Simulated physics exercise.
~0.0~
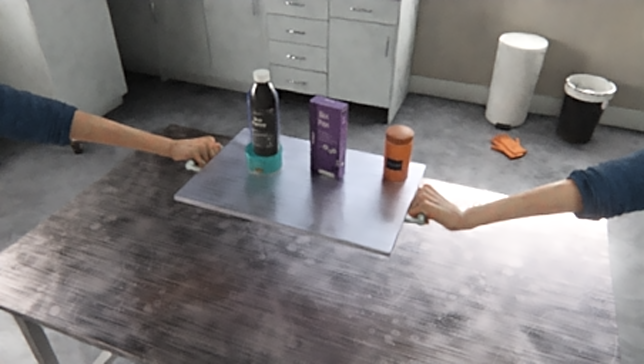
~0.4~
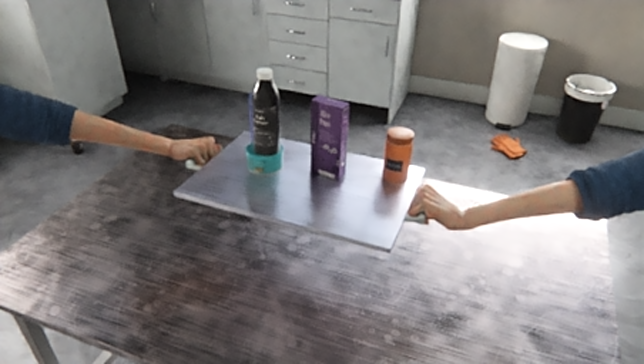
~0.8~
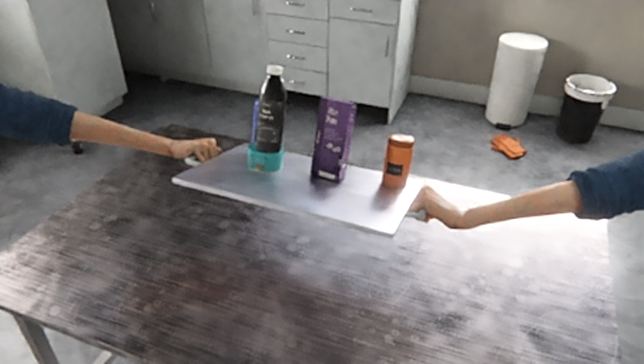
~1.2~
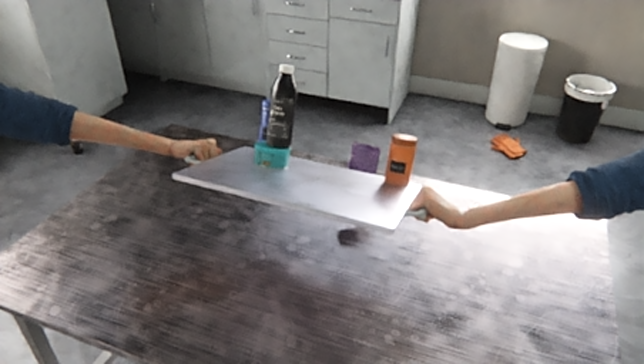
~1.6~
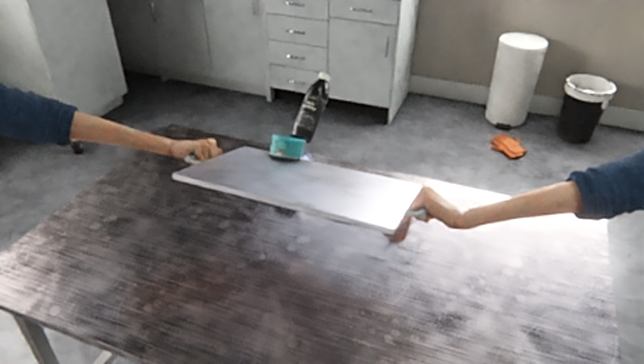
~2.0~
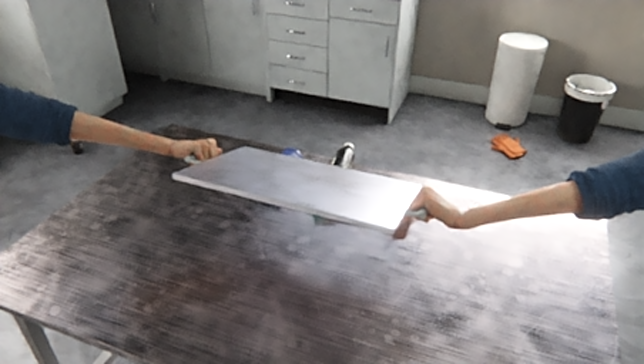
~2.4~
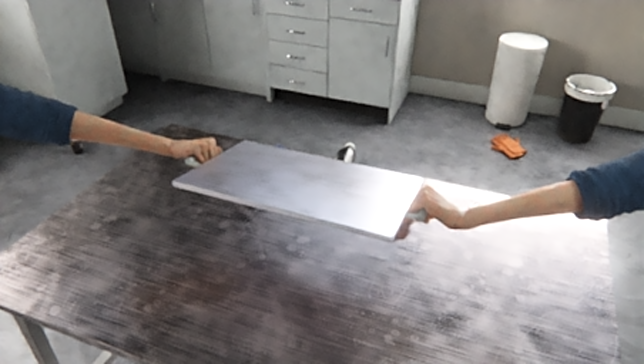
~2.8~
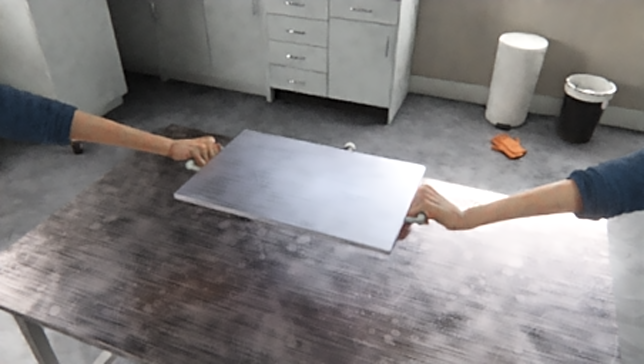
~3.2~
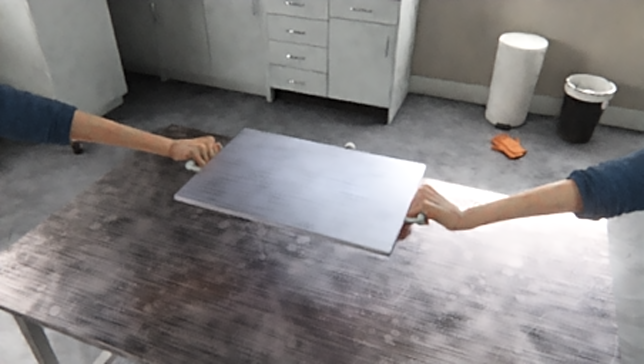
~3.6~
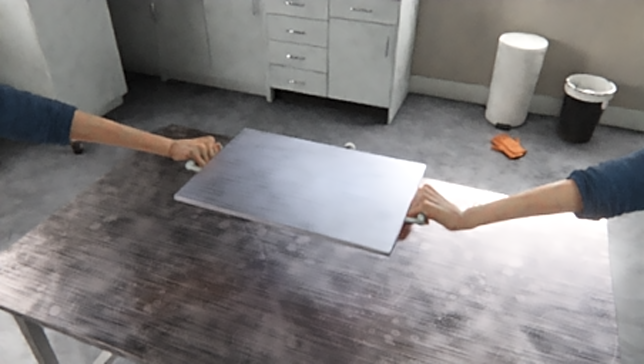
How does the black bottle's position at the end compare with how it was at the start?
At the start the black bottle is upright on the tray. By the end it is lying on its side beyond the tray's far edge, mostly hidden with just its pale cap end showing.
